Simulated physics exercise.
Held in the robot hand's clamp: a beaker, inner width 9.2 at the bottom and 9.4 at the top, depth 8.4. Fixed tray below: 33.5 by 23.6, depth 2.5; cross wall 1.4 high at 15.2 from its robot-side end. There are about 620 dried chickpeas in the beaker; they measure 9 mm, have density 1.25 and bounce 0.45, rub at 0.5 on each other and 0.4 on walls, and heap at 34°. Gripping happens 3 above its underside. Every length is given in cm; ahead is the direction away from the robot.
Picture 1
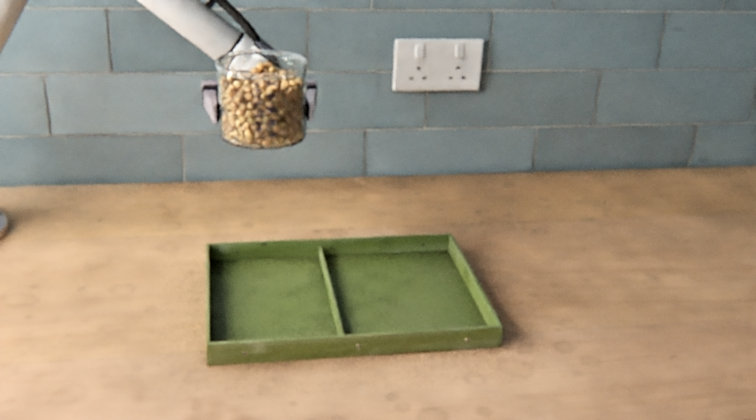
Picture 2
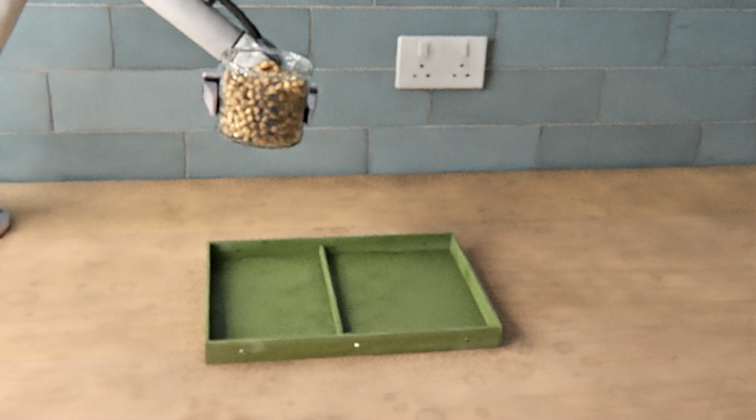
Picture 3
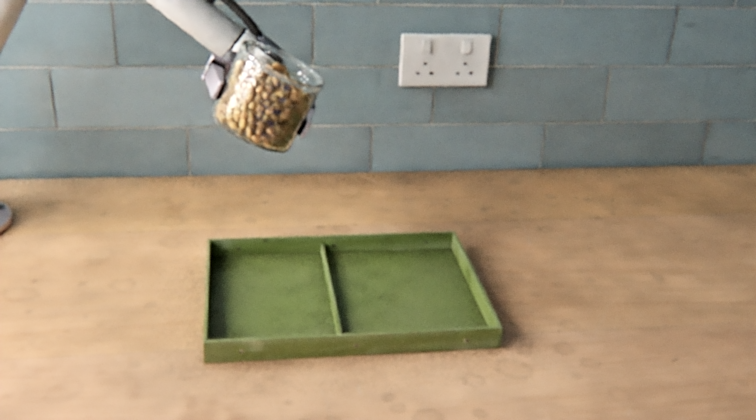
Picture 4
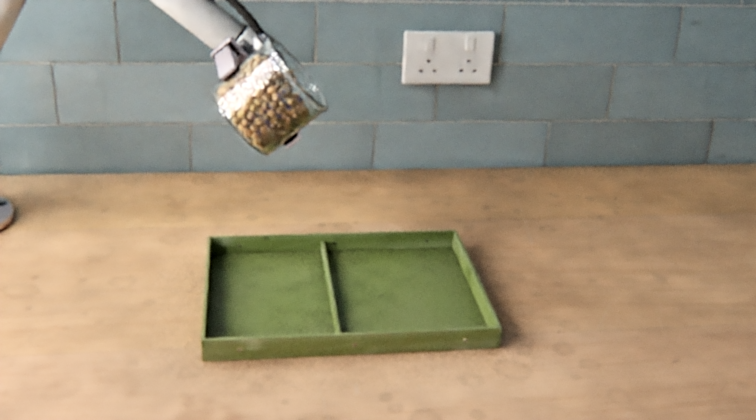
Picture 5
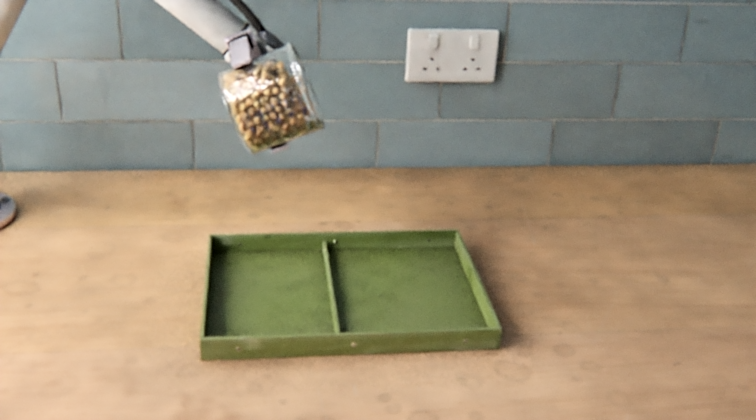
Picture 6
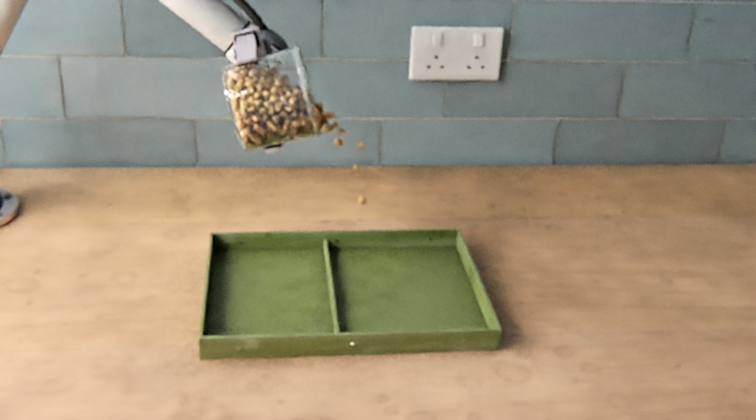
Robot arm tilting a clear beaker of dried chickpeas to the right above a green divided tray, a few chickpeas dropping out.
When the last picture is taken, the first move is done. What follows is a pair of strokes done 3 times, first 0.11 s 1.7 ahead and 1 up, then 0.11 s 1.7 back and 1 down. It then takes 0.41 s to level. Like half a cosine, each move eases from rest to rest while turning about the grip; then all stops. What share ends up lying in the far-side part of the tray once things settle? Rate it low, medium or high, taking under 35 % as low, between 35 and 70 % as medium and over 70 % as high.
Rating: Medium.
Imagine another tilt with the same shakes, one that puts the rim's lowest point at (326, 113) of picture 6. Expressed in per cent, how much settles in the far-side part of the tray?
That comes to some 15 percent.
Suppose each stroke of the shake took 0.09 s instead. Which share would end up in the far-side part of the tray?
I'd expect close to 55 per cent then.
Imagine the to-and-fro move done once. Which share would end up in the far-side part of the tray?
Then about 20 per cent.
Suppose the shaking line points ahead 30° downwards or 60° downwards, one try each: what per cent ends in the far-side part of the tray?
25 and 15 %.
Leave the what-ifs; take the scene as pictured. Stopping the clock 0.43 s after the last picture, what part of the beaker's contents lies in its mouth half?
I'd say close to 55 per cent.
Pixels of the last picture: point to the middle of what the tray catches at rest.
I'd point to somewhere near (391, 291).
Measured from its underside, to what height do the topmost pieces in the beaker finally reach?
The top sits some 6.0 cm up.
Then, 0.43 s on, tilted 75° forward, highest piece 27 above the table; 452 in the beaker, 101 in the far-side part, 8 in the robot-side part, 60 in flight or on a rim.
Then, 0.86 s on, tilted 40° forward, highest piece 28 above the table; 333 in the beaker, 250 in the far-side part, 23 in the robot-side part, 15 in flight or on a rim.
Then, 1.27 s on, level, highest piece 29 above the table; 333 in the beaker, 261 in the far-side part, 26 in the robot-side part, 1 on the table or floor.
Then, 2.32 s on, level, highest piece 29 above the table; 333 in the beaker, 261 in the far-side part, 26 in the robot-side part, 1 on the table or floor.
In the end, 333 in the beaker, 261 in the far-side part, 26 in the robot-side part, 1 on the table or floor. That is 42 % in the far-side part of the tray.
